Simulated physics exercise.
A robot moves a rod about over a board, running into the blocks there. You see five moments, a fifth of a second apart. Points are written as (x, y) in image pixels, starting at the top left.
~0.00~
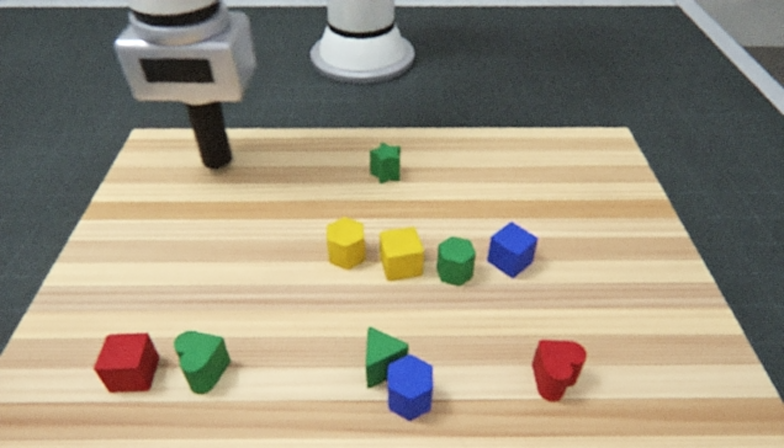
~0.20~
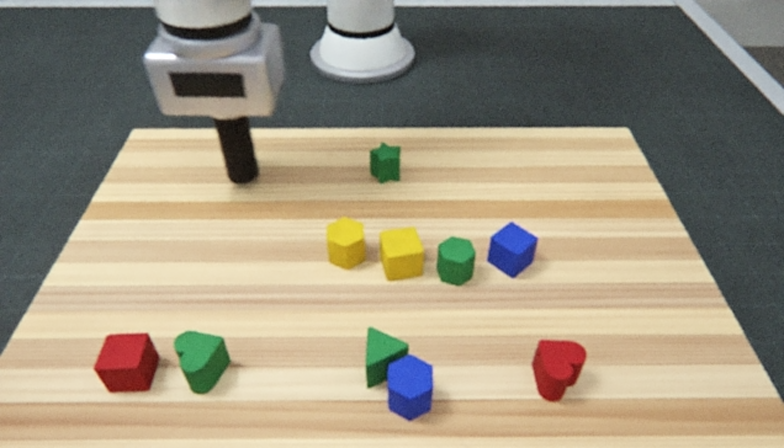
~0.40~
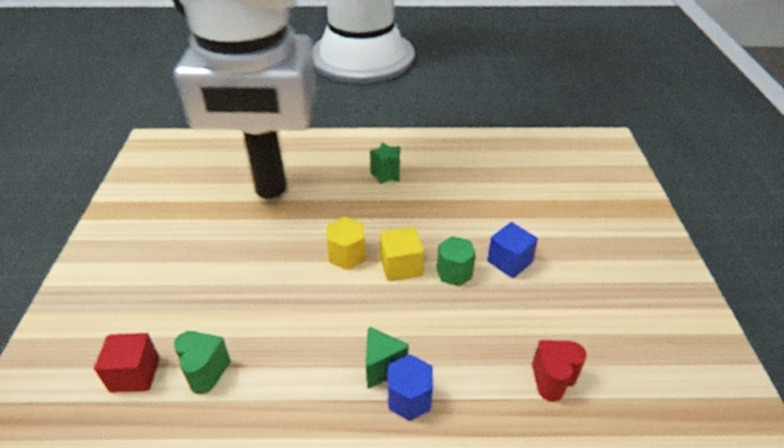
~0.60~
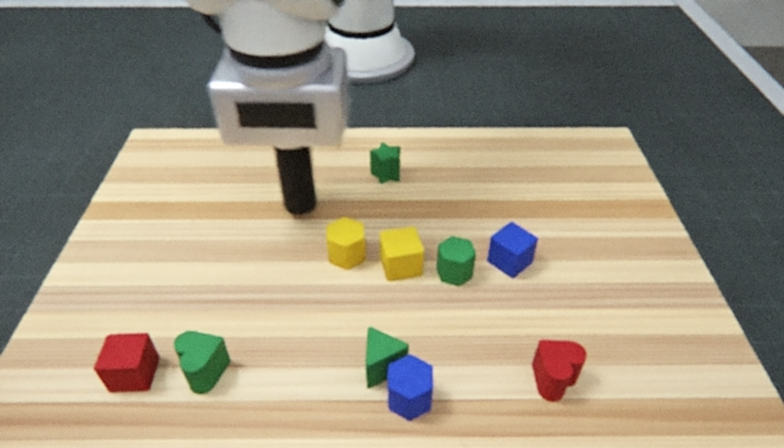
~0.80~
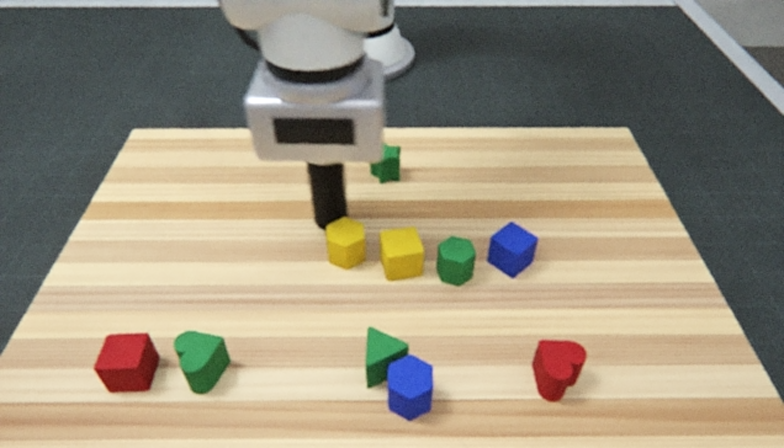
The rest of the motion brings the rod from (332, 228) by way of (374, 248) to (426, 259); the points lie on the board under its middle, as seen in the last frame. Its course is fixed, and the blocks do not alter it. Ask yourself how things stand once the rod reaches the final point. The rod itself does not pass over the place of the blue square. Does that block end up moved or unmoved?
It sits in its place.
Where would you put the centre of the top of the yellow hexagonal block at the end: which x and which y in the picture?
The top centre is at (358, 249).
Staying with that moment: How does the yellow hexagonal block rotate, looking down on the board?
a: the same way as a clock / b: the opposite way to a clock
The one that fits is a, the same way as a clock.
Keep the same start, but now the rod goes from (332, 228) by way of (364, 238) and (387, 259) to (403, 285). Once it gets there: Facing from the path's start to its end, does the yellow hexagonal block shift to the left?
The answer is no.
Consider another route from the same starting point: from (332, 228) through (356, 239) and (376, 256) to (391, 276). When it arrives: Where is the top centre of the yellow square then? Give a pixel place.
About (433, 261).
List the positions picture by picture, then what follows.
The first picture shows rod's lower end (218, 160); yellow hexagonal block (345, 231); yellow square (401, 241); green hexagonal block (457, 249); blue square (515, 237).
The second picture shows rod (244, 174); blocks still.
The third picture shows rod (271, 189); blocks still.
The fourth picture shows rod (300, 204); blocks still.
The fifth picture shows rod (331, 219); yellow hexagonal block (345, 231); yellow square (401, 241); green hexagonal block (457, 249); blue square (515, 237).
The first path, step by step. One third of the way, rod (358, 234); yellow hexagonal block (354, 244), turned 40° clockwise.
Two thirds of the way, rod (392, 245); yellow hexagonal block (358, 249), turned 60° clockwise; yellow square (425, 251); green hexagonal block (461, 249).
At the end, rod (427, 251); yellow hexagonal block (358, 249), turned 60° clockwise; yellow square (453, 263), turned 35° clockwise; green hexagonal block (495, 257); blue square still.
